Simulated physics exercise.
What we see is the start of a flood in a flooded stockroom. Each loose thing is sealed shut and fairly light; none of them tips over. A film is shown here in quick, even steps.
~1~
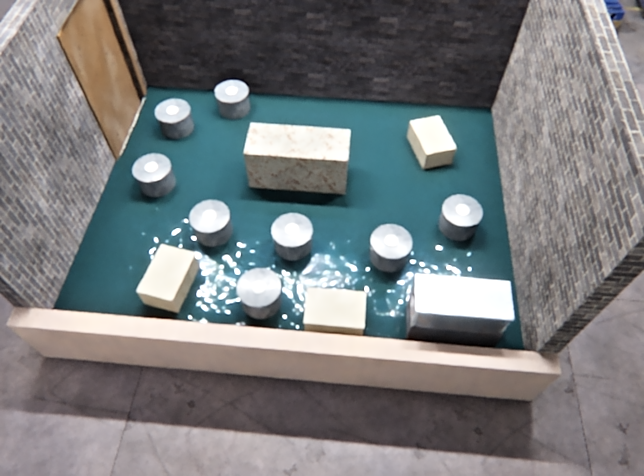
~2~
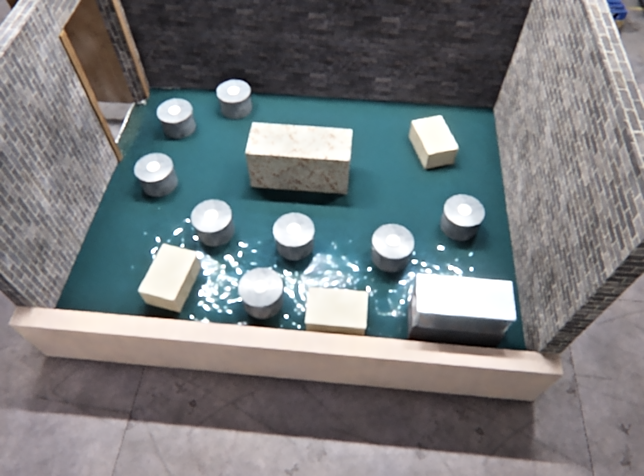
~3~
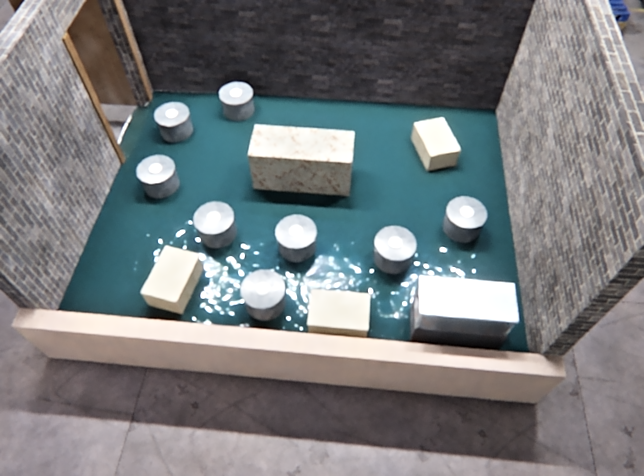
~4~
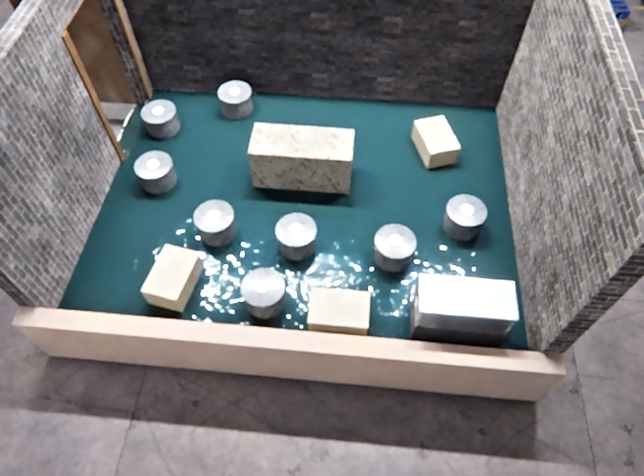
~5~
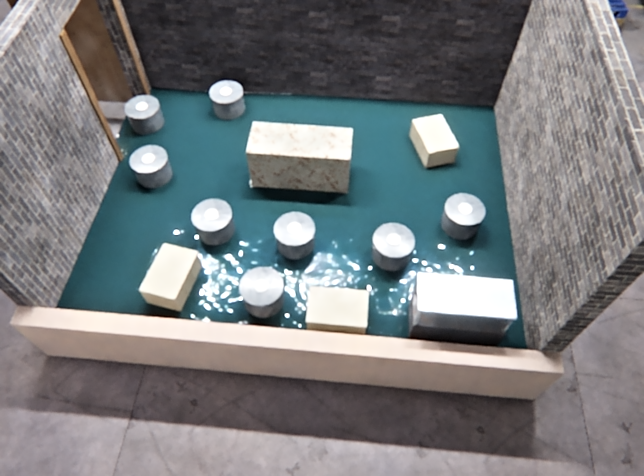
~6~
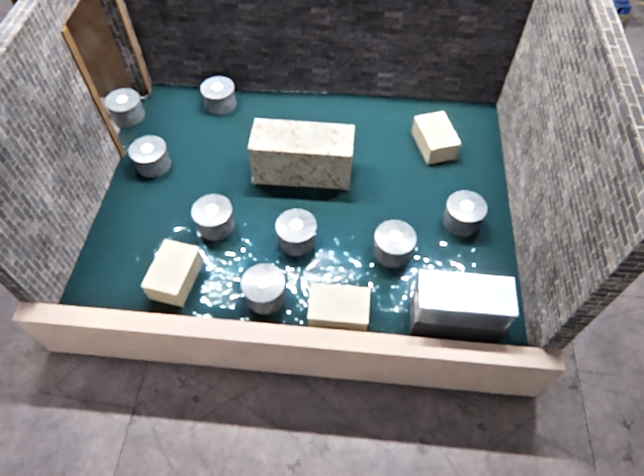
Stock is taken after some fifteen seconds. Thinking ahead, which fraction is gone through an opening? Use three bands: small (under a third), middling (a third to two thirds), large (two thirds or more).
Middling.
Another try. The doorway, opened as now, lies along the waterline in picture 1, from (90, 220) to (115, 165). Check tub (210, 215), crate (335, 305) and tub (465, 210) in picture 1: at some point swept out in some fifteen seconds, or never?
Outcome by item: Exited / retained / retained.
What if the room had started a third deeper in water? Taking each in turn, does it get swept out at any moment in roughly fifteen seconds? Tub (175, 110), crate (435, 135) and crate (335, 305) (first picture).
In that order: Carried outside, stays, no.
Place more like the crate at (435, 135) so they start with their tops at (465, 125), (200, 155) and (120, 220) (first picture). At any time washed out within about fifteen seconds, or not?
Summary in sequence: Never leaves, exits at some point, exits at some point.
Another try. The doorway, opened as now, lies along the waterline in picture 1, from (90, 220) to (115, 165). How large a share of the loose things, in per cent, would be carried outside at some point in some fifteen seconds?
Some 40 per cent of the lot.
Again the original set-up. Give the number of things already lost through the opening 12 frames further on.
That makes 3.
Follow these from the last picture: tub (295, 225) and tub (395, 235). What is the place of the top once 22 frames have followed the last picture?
I'd expect them about (216, 198) and (360, 229).
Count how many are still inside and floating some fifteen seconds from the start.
7.
A moment on, 1 of 11 are out; 10 afloat.
Next, 3 of 11 are out; 8 afloat.
Later, 4 of 11 are out; 7 afloat.
In the end, 4 of 11 are out; 7 afloat.
